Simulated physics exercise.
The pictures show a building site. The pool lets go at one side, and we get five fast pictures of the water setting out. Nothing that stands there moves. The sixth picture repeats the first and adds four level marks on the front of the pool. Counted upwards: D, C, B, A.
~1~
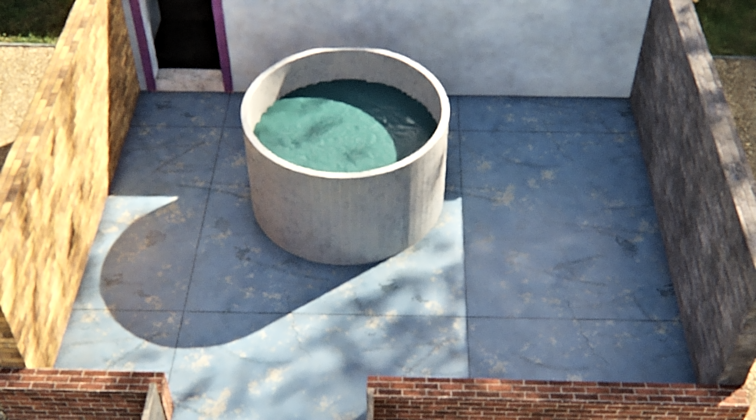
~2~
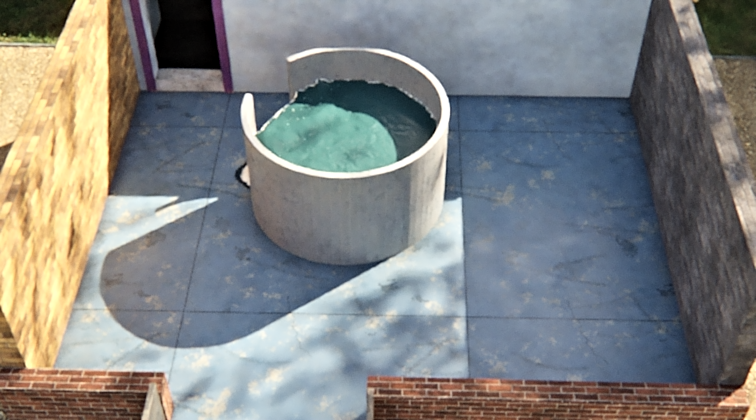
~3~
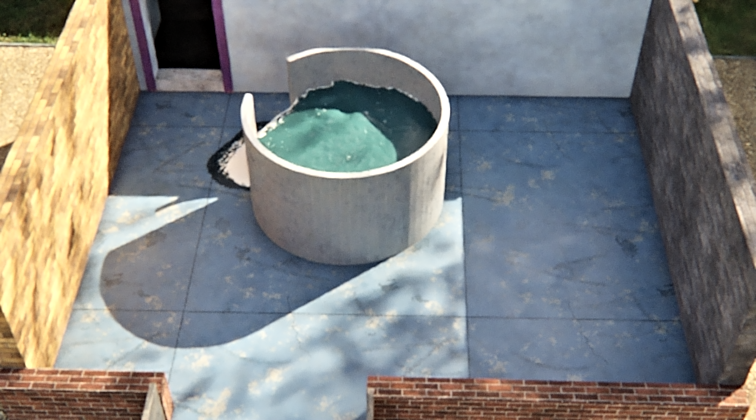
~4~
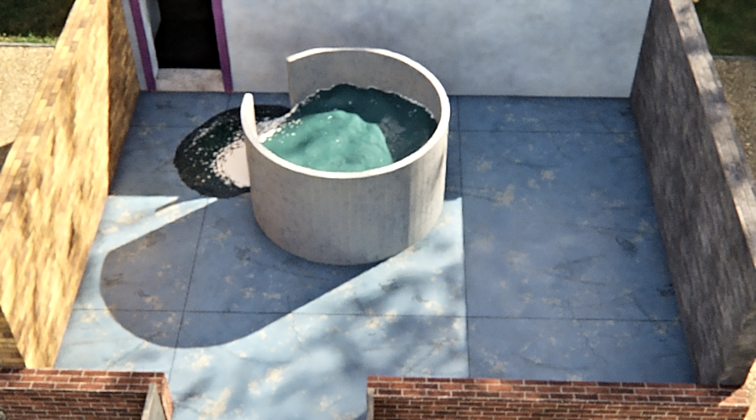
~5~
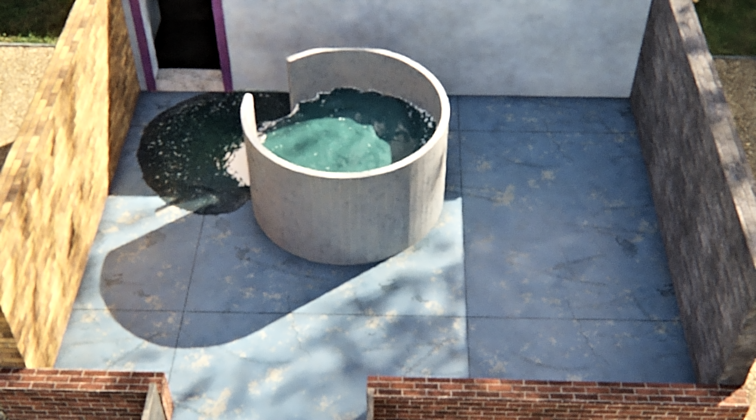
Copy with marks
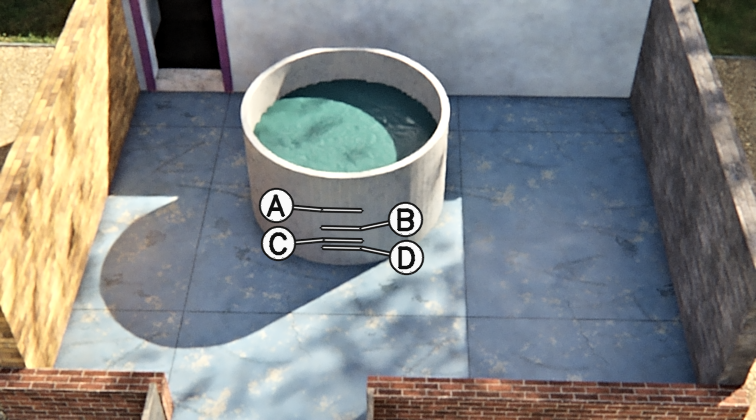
Green water pours through a gap in the round pool's wall and spreads leftward across the paving.
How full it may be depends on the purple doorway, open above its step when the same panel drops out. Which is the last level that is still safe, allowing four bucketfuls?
Choose C.
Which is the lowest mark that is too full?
That would be B.
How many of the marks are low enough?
Two.
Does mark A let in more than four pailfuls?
Yes.
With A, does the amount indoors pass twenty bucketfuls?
Yes, clearly.
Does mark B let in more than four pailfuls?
Yes, that goes wrong.
On the marked copy, A at (341, 210); B at (341, 228); C at (342, 240); D at (342, 247); from the bottom up D, C, B, A.
With A, dozens of bucketfuls pour in.
With B, about 9 bucketfuls get in.
With C, a bucket or two gets in.
With D, nothing gets over.
